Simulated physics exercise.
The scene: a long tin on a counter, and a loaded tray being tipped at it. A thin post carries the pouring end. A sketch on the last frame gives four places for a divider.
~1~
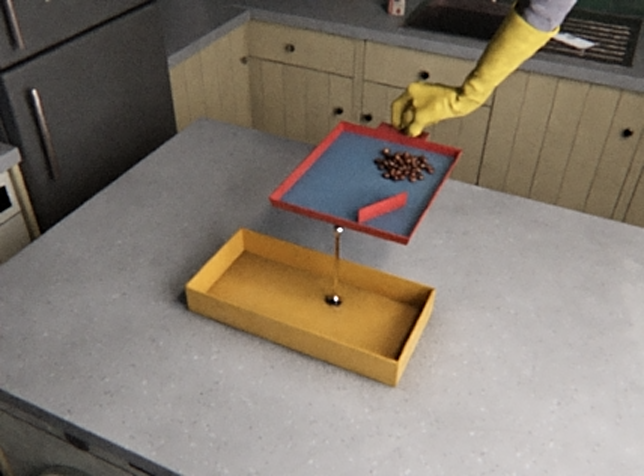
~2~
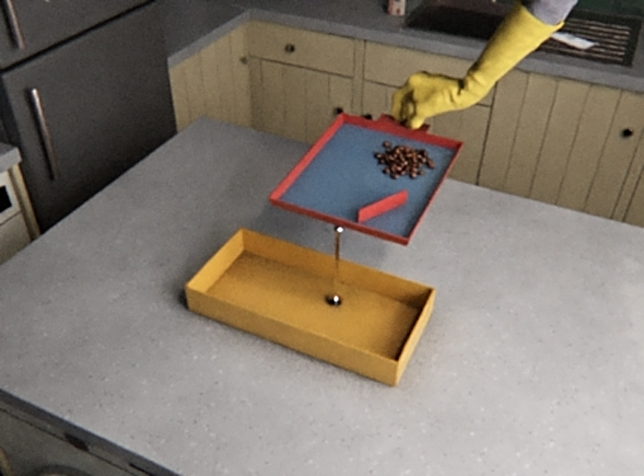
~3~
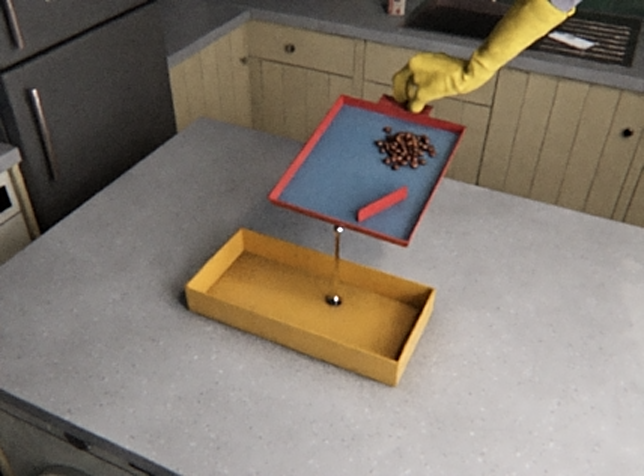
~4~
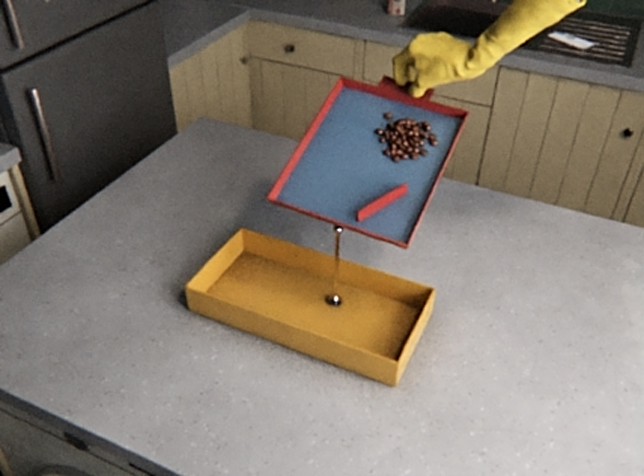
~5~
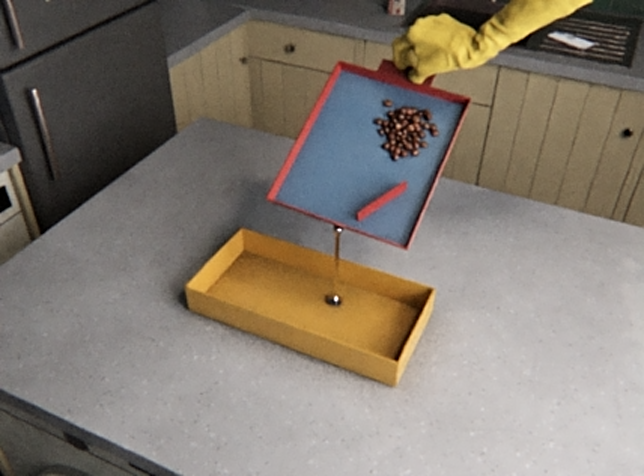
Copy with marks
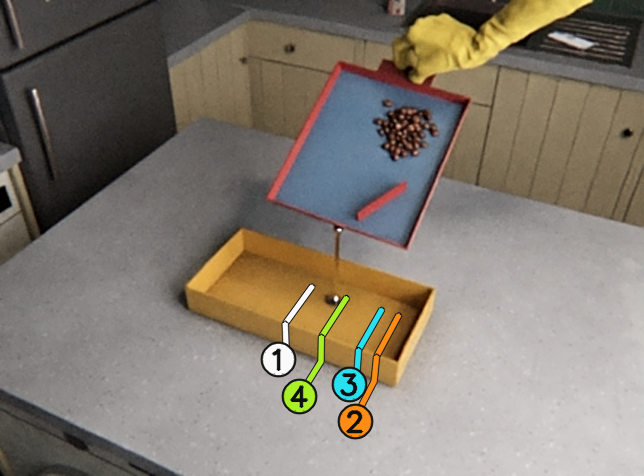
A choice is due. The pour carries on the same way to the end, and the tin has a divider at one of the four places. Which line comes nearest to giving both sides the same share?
4 beats the others.
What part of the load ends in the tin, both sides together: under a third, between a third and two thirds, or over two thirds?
It is over two thirds.
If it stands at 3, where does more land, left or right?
The left side.
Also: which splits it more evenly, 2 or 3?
Here it is line 3.
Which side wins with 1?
More lands on the right.
On the marked copy, line 1 crosses the front rim at (285, 322); line 2 crosses the front rim at (377, 355); line 3 crosses the front rim at (359, 349); line 4 crosses the front rim at (321, 335).
Choosing 1, of what is caught, a small part on the left of the divider, nearly all on the right.
Choosing 2, of what is caught, nearly all on the left of the divider, a stray few on the right.
Choosing 3, of what is caught, most on the left of the divider, a small part on the right.
Choosing 4, of what is caught, about two thirds on the left of the divider, about a third on the right.
